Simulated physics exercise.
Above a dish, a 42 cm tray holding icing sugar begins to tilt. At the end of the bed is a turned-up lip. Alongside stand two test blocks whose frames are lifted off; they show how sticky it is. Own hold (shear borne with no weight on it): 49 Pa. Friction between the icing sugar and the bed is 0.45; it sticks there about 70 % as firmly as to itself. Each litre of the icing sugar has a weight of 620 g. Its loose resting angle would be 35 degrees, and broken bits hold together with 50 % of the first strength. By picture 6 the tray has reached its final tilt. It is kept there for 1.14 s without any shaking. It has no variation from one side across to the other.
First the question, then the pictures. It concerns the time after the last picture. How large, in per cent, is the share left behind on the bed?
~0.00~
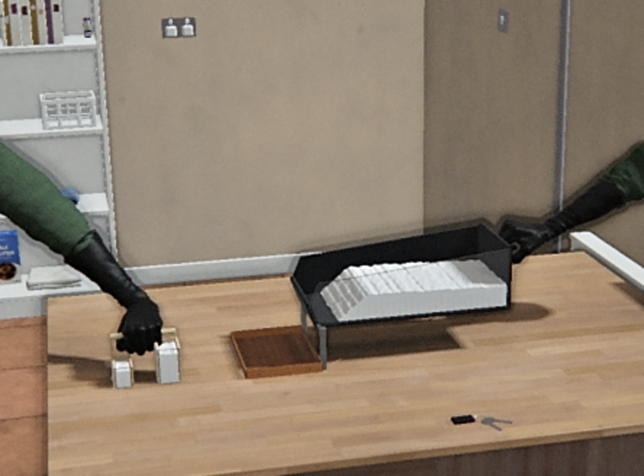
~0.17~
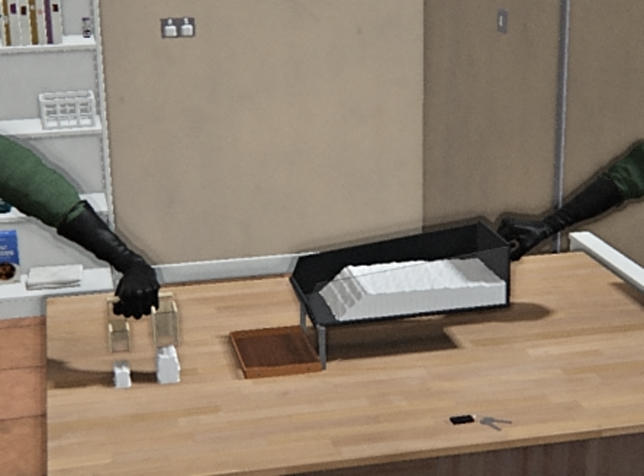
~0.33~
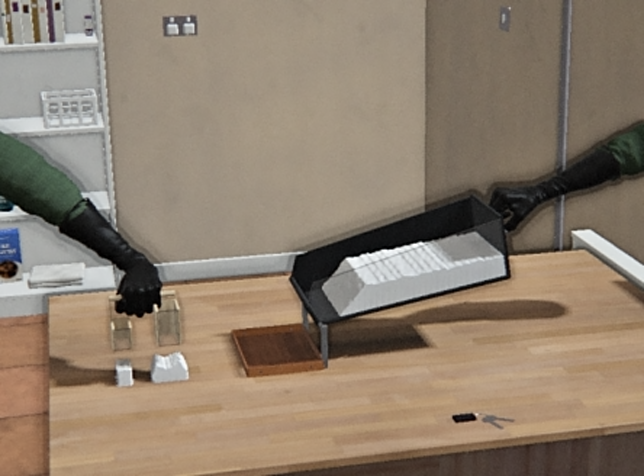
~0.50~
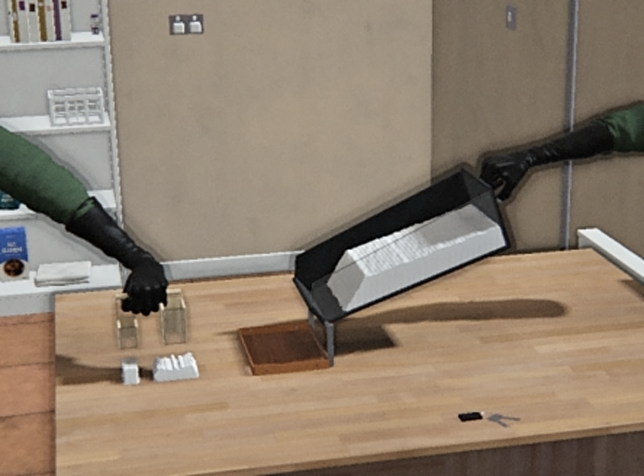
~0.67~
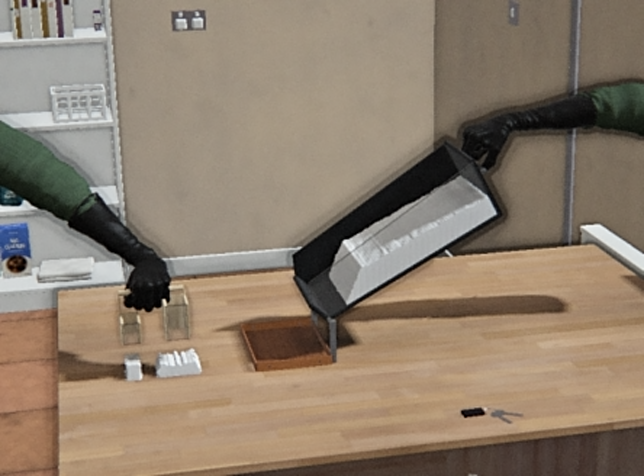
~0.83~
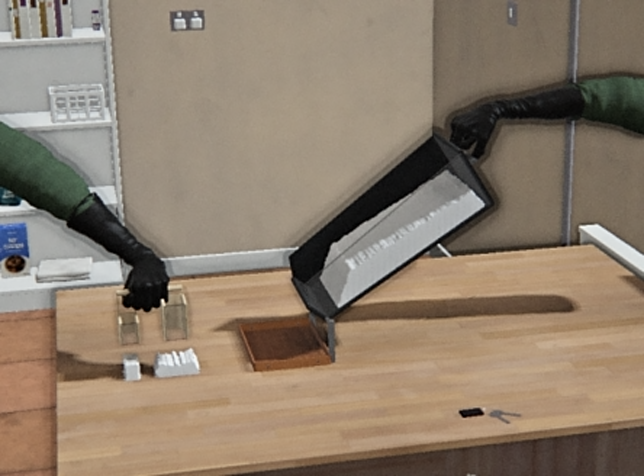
I would say about 100 %.
After 0.95 s, the tilt is 32 degrees and 100 % is on the bed.
After 1.09 s, the tilt is 32 degrees and 100 % is on the bed.
After 1.23 s, the tilt is 32 degrees and 100 % is on the bed.
After 1.36 s, the tilt is 32 degrees and 100 % is on the bed.
After 1.93 s, at the end, the tilt is 32 degrees and 100 % is on the bed.
